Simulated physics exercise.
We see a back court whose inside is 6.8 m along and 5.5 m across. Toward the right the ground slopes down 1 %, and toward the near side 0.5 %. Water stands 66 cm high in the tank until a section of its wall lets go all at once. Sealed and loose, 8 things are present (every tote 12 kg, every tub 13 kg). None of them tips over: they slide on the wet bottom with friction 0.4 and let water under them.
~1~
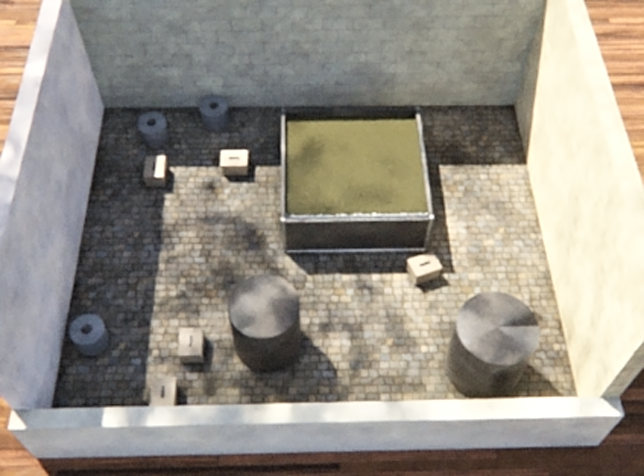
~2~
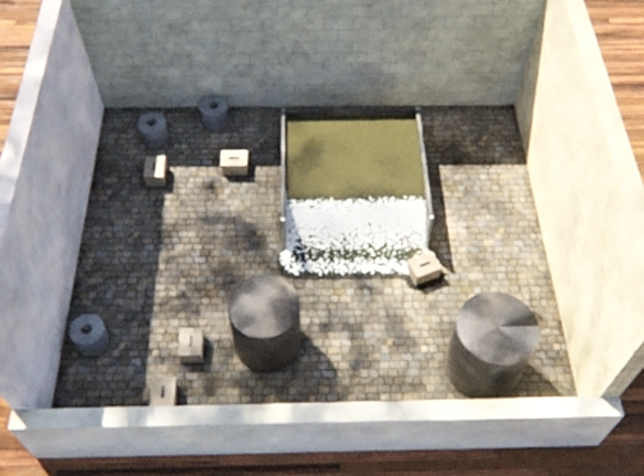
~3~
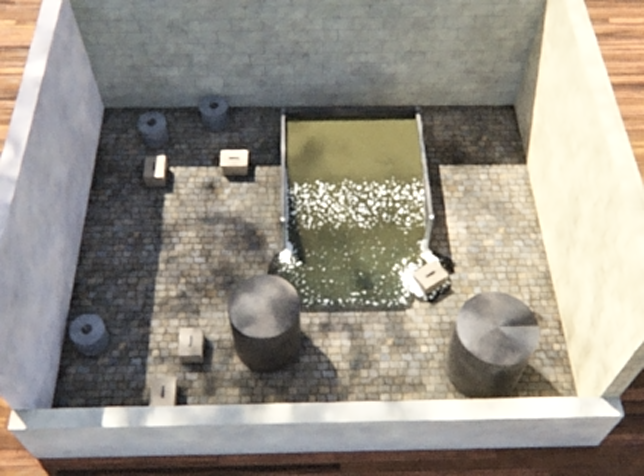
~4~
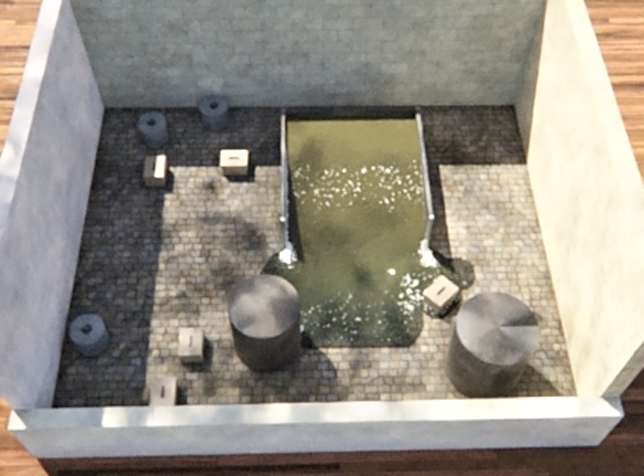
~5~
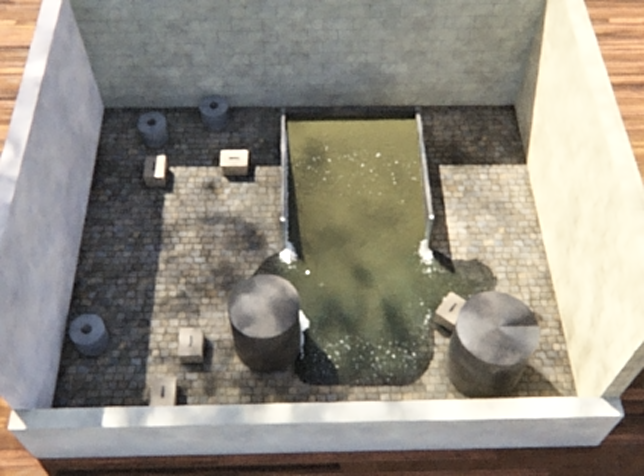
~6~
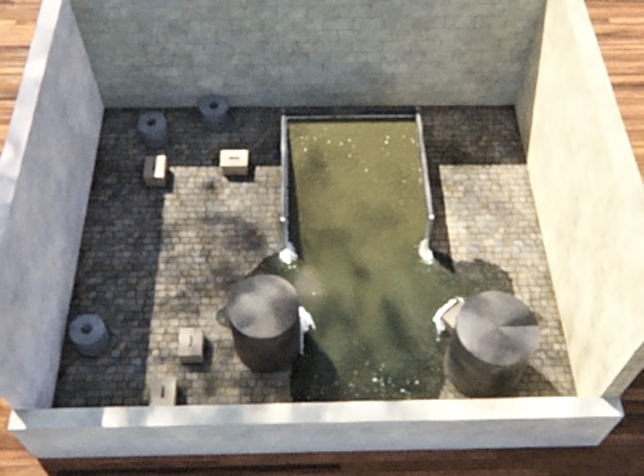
Murky green water surging from an open-fronted tank across a walled paved court, pushing one pale box toward the right-hand cylinder.
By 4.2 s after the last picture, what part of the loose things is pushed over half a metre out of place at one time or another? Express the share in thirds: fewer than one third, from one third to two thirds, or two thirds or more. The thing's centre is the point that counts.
My guess is the middle band, from a third up to two thirds.
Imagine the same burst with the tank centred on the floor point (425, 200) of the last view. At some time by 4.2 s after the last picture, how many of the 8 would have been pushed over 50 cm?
The answer would then be 4.
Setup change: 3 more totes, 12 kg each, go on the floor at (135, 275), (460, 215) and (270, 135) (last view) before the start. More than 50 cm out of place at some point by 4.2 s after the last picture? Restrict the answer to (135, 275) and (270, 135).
Beyond it, Within it.
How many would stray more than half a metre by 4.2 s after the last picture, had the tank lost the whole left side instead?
You'd get 7 in that case.
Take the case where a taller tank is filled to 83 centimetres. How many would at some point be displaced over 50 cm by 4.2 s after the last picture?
I count 5 of them in that case.
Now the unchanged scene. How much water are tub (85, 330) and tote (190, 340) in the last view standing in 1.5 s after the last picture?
About 4 and 7 cm.
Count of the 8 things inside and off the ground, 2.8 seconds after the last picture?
Just then, the number is 3.
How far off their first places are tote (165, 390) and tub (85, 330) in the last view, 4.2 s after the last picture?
150 cm and 140 cm.
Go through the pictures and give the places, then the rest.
In the first frame, a tote at (425, 264) rests on the ground; a tote at (154, 166) rests on the ground; 3.9 m2 under water; 0 of 8 have shifted.
In the second frame, a tote at (425, 264), on the bottom; a tote at (154, 166) rests on the ground; water covers 5.0 m2; 0 of 8 have shifted.
In the third frame, a tote at (430, 274), on the bottom, 18 cm from its start; a tote at (154, 166), on the bottom; water covers 6.2 m2; 1 of 8 have shifted.
In the fourth frame, a tote at (441, 291) rests on the ground, 48 cm from its start; a tote at (154, 166), on the bottom; 7.6 m2 under water; 1 of 8 have shifted.
In the fifth frame, a tote at (453, 308) rests on the ground, 77 cm from its start; a tote at (154, 166), on the bottom; water covers 9.1 m2; 1 of 8 have shifted.
In the sixth frame, a tote at (460, 315), on the bottom, 92 cm from its start; a tote at (154, 166) rests on the ground; 10.7 m2 under water; 1 of 8 have shifted.
Then, 0.4 s after the last picture 1 of 8 are over 50 cm from their spots; 0 afloat.
Then, 1.5 s after the last picture 1 of 8 are over 50 cm from their spots; 0 afloat.
Then, 2.8 s after the last picture 3 of 8 are over 50 cm from their spots; 3 afloat.
Then, 4.2 s after the last picture 4 of 8 are over 50 cm from their spots, and 4 have been at some point; 2 afloat.
